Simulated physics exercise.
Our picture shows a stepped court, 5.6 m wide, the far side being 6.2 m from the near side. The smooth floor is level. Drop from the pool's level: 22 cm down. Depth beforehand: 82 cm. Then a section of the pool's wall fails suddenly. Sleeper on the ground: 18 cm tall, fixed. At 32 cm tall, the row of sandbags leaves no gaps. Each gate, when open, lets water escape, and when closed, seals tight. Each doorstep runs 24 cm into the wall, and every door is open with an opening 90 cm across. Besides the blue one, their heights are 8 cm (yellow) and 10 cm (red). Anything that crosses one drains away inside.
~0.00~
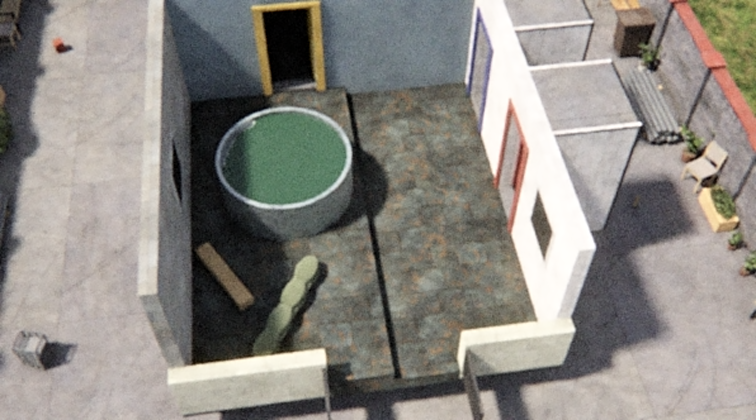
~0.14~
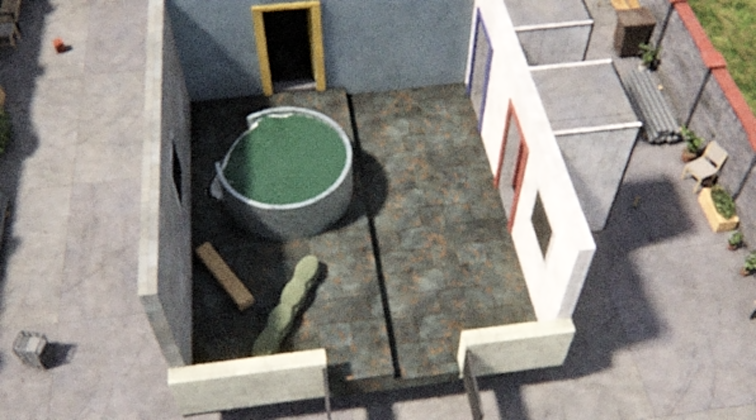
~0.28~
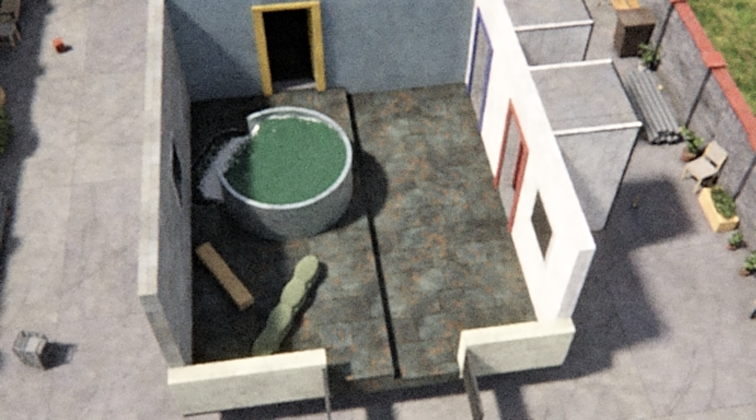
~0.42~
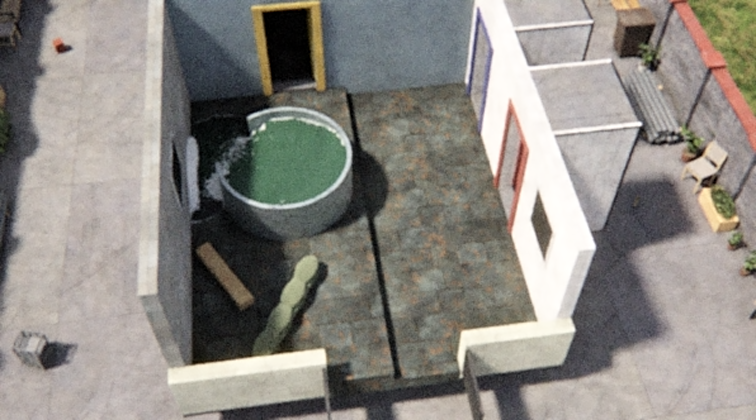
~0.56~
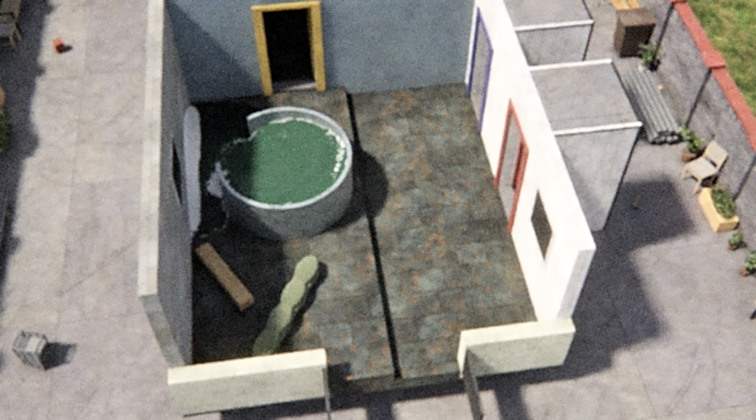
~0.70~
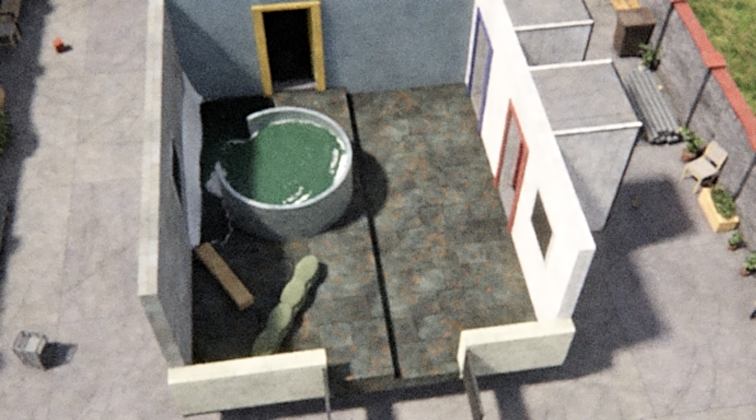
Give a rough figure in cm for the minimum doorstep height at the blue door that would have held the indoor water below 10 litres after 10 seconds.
24 cm.
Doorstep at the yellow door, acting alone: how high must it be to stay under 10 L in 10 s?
Roughly 14.5 cm at the yellow door.
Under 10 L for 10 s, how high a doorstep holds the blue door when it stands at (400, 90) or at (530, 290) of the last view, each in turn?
10.5 and 10.0 cm.
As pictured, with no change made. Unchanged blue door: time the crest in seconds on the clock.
Crest at t of about 3.8 s.
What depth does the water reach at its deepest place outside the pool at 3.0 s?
Up to some 36 cm.
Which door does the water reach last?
Last: Red.
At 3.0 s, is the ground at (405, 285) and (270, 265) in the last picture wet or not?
In turn: Dry, flooded.
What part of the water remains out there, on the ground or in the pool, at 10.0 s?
Close to 82 per cent is still present.
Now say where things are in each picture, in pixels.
In the first frame, the pool at (284, 159) is whole and still, 82 cm deep; the blue door at (480, 75) is dry.
In the second frame, the front is at a hidden place, 0.3 m from the gap at (232, 162); 0.3 m2 of floor is wet, 82 cm left at the back.
In the third frame, water pours out at (232, 163) and has run 0.8 m, to (223, 136); about 11 cm deep outside, 82 cm at the back.
In the fourth frame, the front is at (197, 127), 1.3 m from the gap at (233, 164); 2.0 m2 of floor is wet, 82 cm left at the back.
In the fifth frame, the front is at (191, 106), 1.8 m from the gap at (233, 164); 2.9 m2 of floor is wet, 78 cm left at the back.
In the sixth frame, the front is at (191, 102), 1.9 m from the gap at (233, 164); 3.2 m2 of floor is wet, 70 cm left at the back; 4.1 m in a straight line remain to the blue door at (480, 75).
After 1.4 s water covers 20 % of the floor, deepest (74 cm) near (191, 104); it has not reached the blue door.
After 3.0 s water covers 60 % of the floor, deepest (36 cm) near (191, 130); 8 cm at the blue door, 38 litres in over its 8 cm doorstep.
After 10.0 s water covers 90 % of the floor, deepest (13 cm) near (546, 346); 10 cm at the blue door, 334 litres in over its 8 cm doorstep.
At the blue door as built, the water arrived by 2.5 s and peaked near 24 cm at 3.8 s.
With a doorstep of 21.5 cm, 24 litres would have come in within the 10 s; with 29 cm, 0 litres. So under 10 litres takes about 24 cm.
